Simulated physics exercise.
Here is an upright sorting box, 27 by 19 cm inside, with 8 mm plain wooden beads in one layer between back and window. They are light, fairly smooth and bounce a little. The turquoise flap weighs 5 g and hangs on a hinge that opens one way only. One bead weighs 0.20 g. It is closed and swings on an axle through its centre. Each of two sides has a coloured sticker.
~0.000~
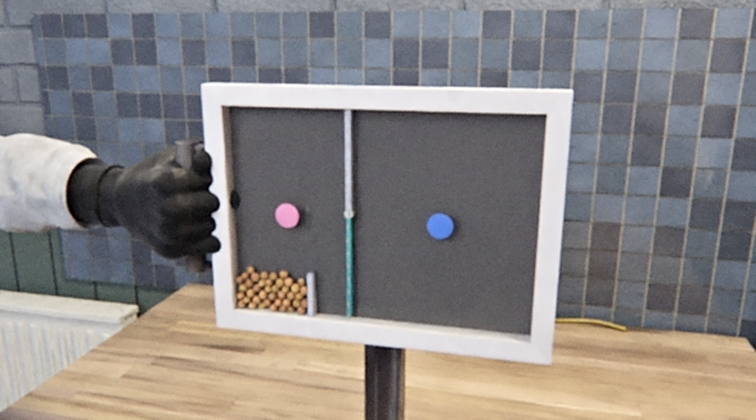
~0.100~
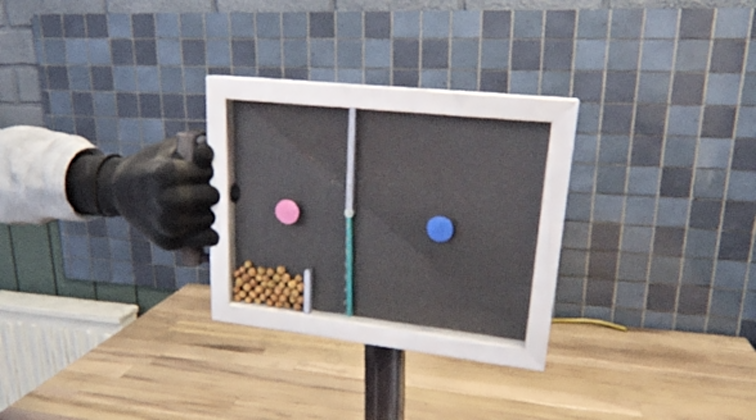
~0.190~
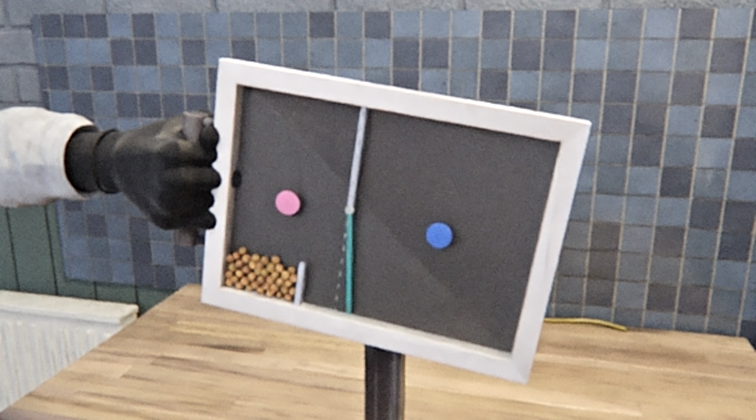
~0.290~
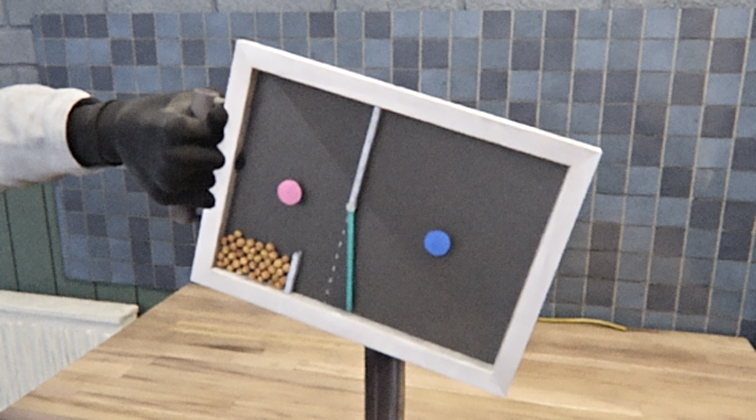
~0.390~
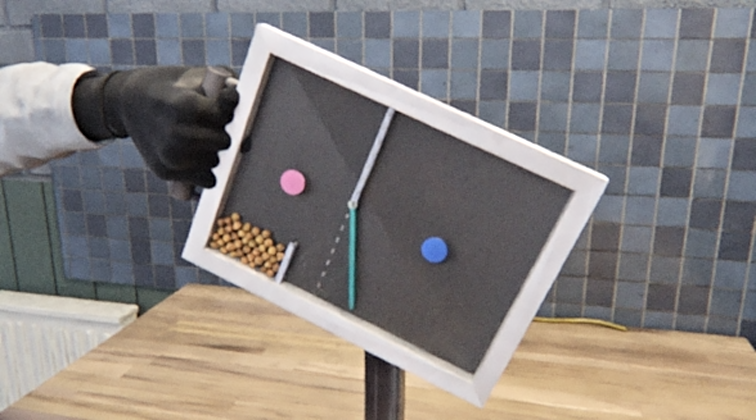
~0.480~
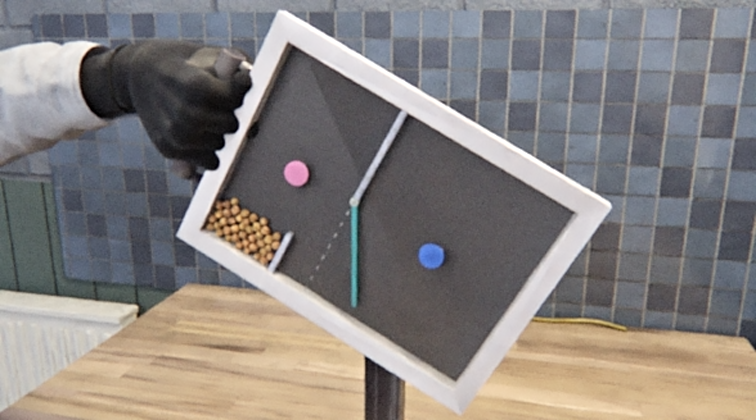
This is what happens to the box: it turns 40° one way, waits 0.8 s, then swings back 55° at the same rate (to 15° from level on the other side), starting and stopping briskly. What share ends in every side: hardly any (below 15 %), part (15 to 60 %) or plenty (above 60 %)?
Pink plenty, blue hardly any.
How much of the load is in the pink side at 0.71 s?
About 100 per cent.
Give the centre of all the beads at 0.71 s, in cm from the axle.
Some 13 cm left and 1 cm above.
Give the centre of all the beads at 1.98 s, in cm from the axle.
About 11 cm left and 5 cm below.
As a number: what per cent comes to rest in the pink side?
Roughly 100 per cent.
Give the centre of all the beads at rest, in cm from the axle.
Some 8 cm left and 10 cm below.
By 0.71 s, it stands 40° clockwise; the beads' middle is 13 cm left of and 1 cm above the centre; pink 100 %; turquoise flap open 40°.
By 1.98 s, it stands 12° clockwise; the beads' middle is 11 cm left of and 5 cm below the centre; pink 100 %; turquoise flap open 11°.
By 2.44 s, it stands 15° anticlockwise; the beads' middle is 8 cm left of and 10 cm below the centre; pink 100 %; turquoise flap shut.
All still by 2.9 s, it stands 15° anticlockwise; pink 100 %, blue 0 %; turquoise flap shut.
